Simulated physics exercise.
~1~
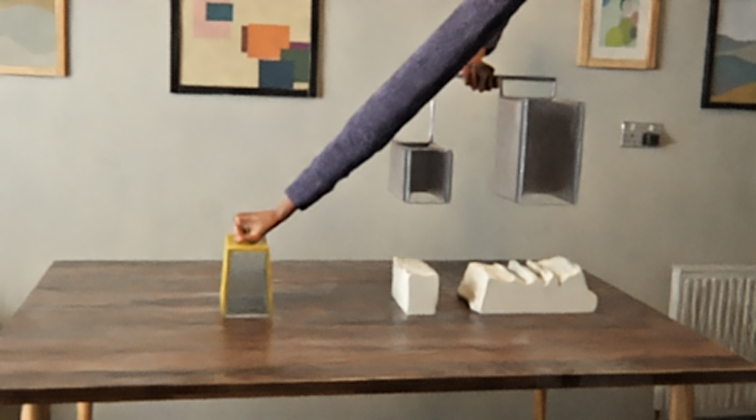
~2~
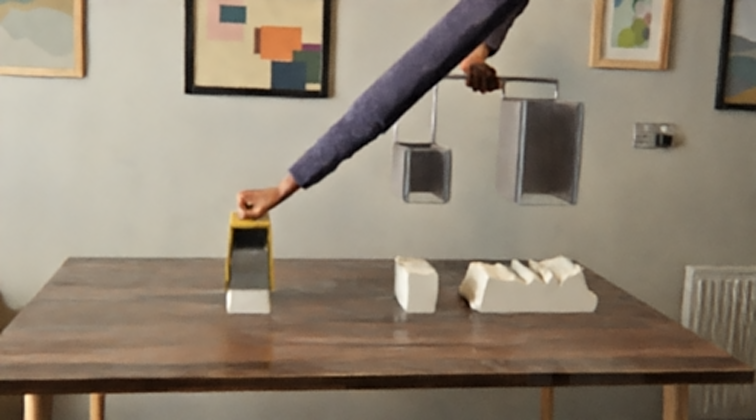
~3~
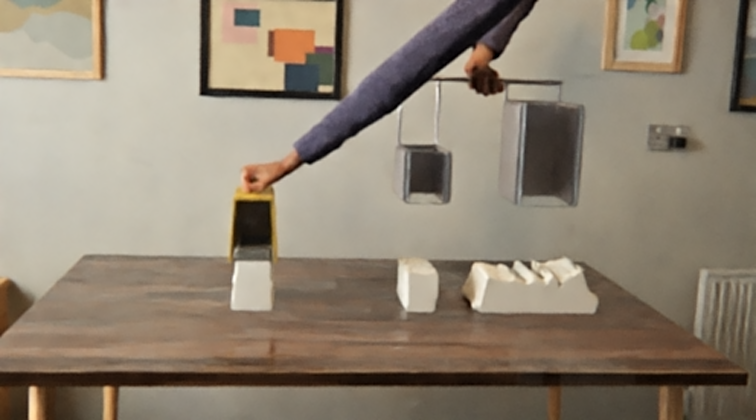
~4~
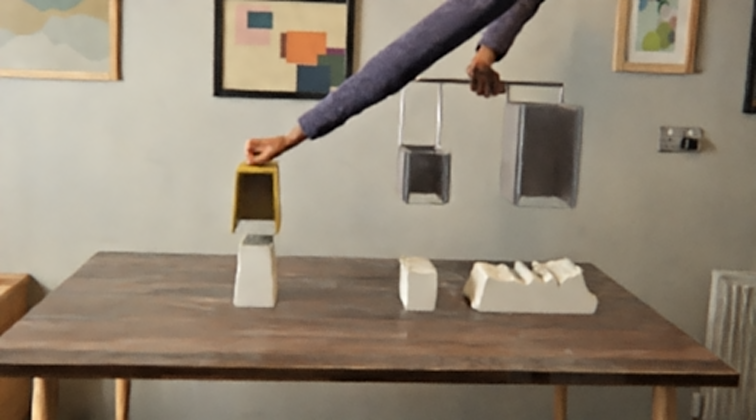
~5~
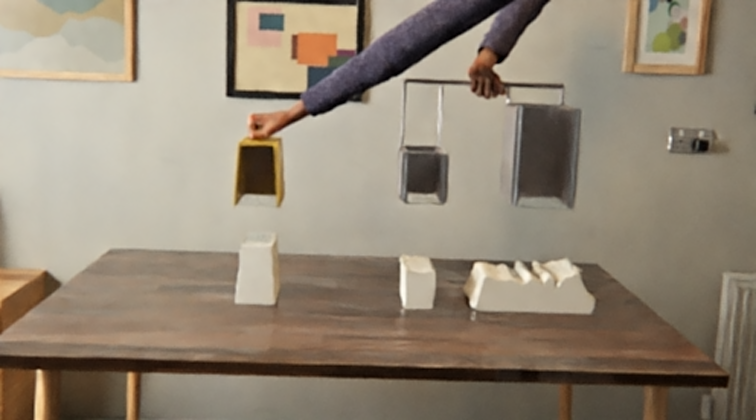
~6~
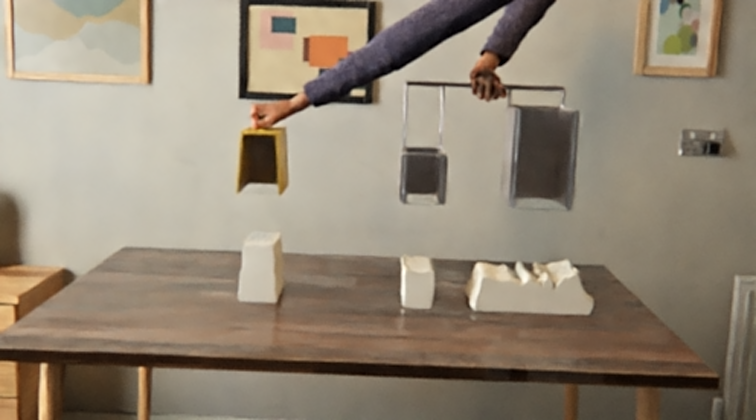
A hand lifts a yellow tin straight up, leaving a tall white block standing on the table.
